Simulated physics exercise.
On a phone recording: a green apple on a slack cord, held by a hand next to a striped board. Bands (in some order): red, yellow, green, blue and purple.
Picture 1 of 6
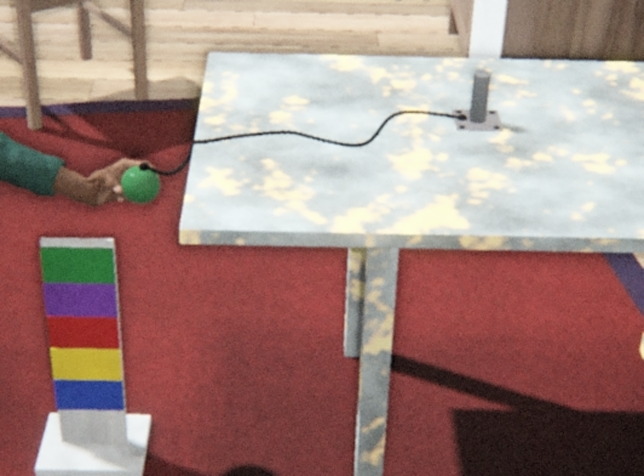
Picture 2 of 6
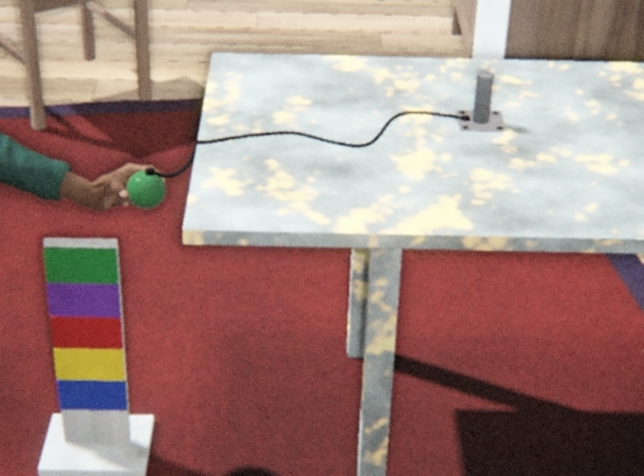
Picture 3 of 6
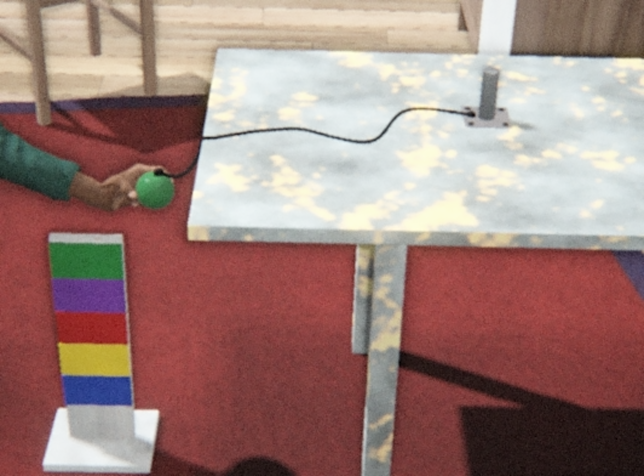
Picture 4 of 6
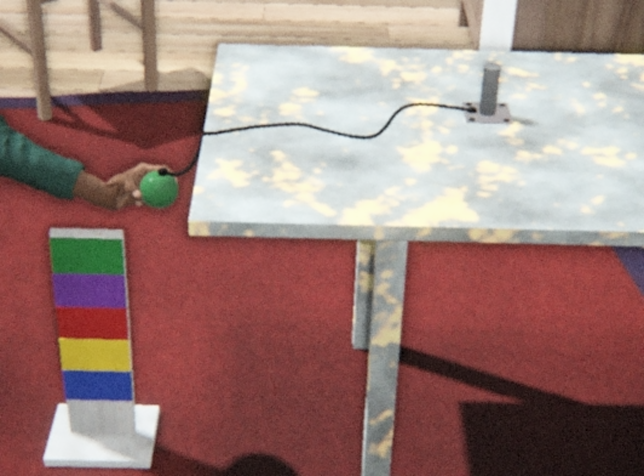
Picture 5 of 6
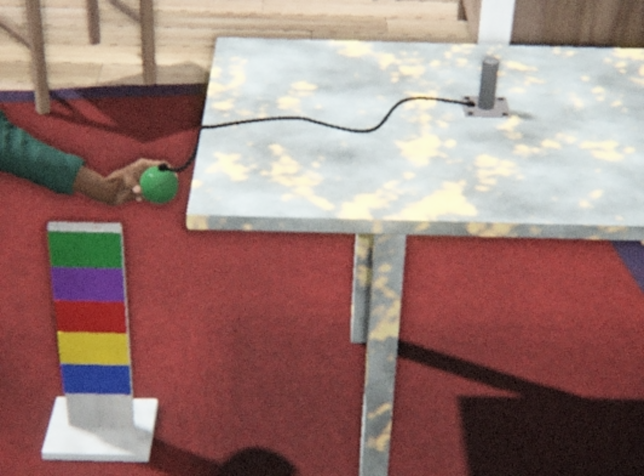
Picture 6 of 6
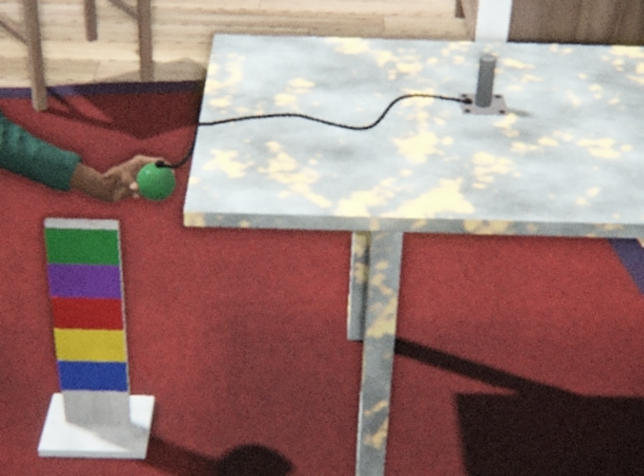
At the start, a hand in a green sleeve holds a round green object on a slack dark cord, left of a marbled table and above a colour-striped stand. The view then shifts slightly, while the hand keeps its grip and barely moves, and the cord stays slack to the end.
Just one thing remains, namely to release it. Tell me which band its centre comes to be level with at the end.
Its centre comes to be level with the green band.
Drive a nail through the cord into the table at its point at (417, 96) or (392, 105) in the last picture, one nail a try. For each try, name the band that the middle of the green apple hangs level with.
Green, then green.
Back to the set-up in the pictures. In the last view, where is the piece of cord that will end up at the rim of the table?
Around (248, 118).
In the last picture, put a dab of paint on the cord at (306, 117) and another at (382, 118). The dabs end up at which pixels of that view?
First near (259, 113), second near (351, 109).
Soon after, apple near (225, 241); level with green.
After that, apple near (188, 241); level with green.
In the end, apple near (204, 241); level with green. The green one.
